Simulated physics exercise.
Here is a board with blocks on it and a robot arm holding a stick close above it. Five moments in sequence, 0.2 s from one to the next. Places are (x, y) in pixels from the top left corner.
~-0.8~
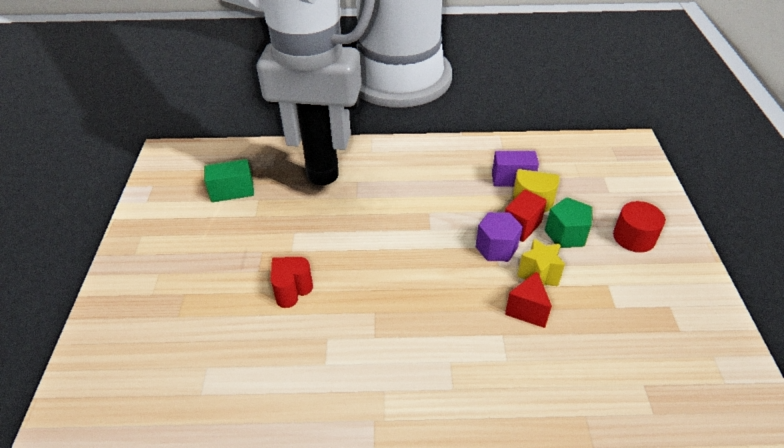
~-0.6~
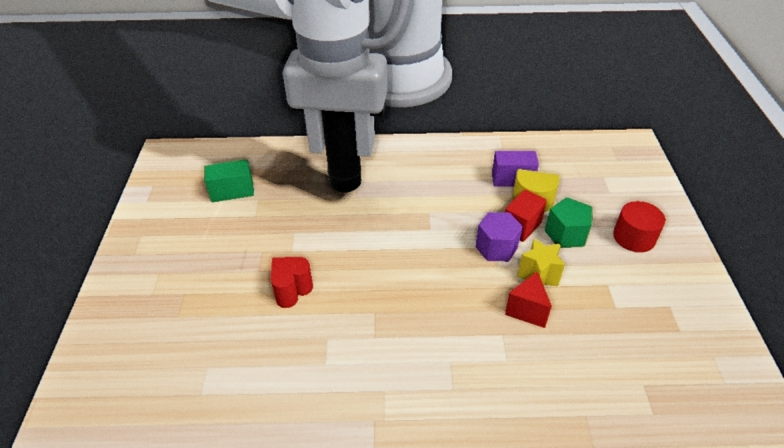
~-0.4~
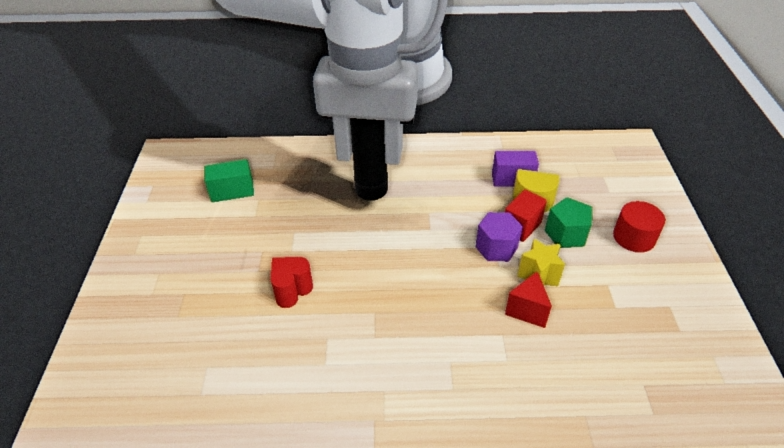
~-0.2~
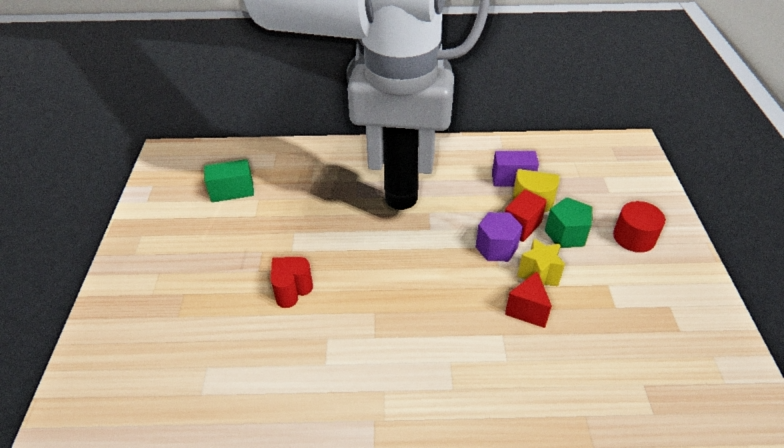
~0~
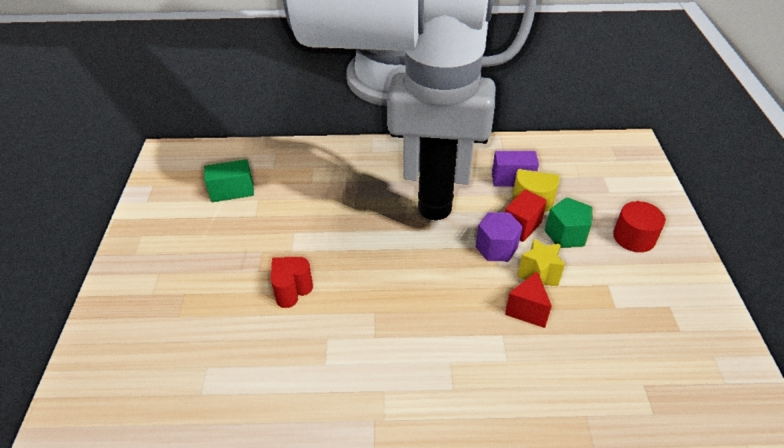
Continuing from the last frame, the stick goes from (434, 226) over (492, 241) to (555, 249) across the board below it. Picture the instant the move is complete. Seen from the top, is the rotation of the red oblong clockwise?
I expect not.
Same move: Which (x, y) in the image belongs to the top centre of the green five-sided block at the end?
Its top face will be centred at roughly (599, 208).
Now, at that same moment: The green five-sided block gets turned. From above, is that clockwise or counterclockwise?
It goes clockwise.
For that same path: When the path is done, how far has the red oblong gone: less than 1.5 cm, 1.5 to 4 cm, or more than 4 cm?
Movement: 1.5 to 4 cm.
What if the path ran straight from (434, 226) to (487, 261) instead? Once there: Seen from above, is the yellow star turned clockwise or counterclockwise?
My answer: Clockwise.
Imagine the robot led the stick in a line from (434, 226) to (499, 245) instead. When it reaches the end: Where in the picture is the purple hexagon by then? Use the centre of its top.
It is at (537, 237).
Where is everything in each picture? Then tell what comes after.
In the first frame, tip of the stick (323, 176), middles of tops, purple hexagon (500, 225), red oblong (527, 204), yellow star (544, 254), green five-sided block (573, 212).
In the second frame, stick (346, 183), nothing pushed.
In the third frame, stick (372, 191), nothing pushed.
In the fourth frame, stick (401, 200), nothing pushed.
In the fifth frame, stick (435, 210), purple hexagon (500, 225), red oblong (527, 204), yellow star (544, 254), green five-sided block (573, 212).
What follows on the original path. One third of the way, stick (474, 221); purple hexagon (509, 228).
Two thirds of the way, stick (516, 229); purple hexagon (551, 239), turned 15° clockwise; red oblong (540, 201), turned 30° anticlockwise; yellow star (566, 265), turned 40° clockwise; green five-sided block (577, 212).
At the end, stick (559, 233); purple hexagon (589, 251), turned 50° clockwise; red oblong (558, 200), turned 85° anticlockwise; yellow star (583, 277), turned 80° clockwise; green five-sided block (599, 208), turned 45° clockwise.
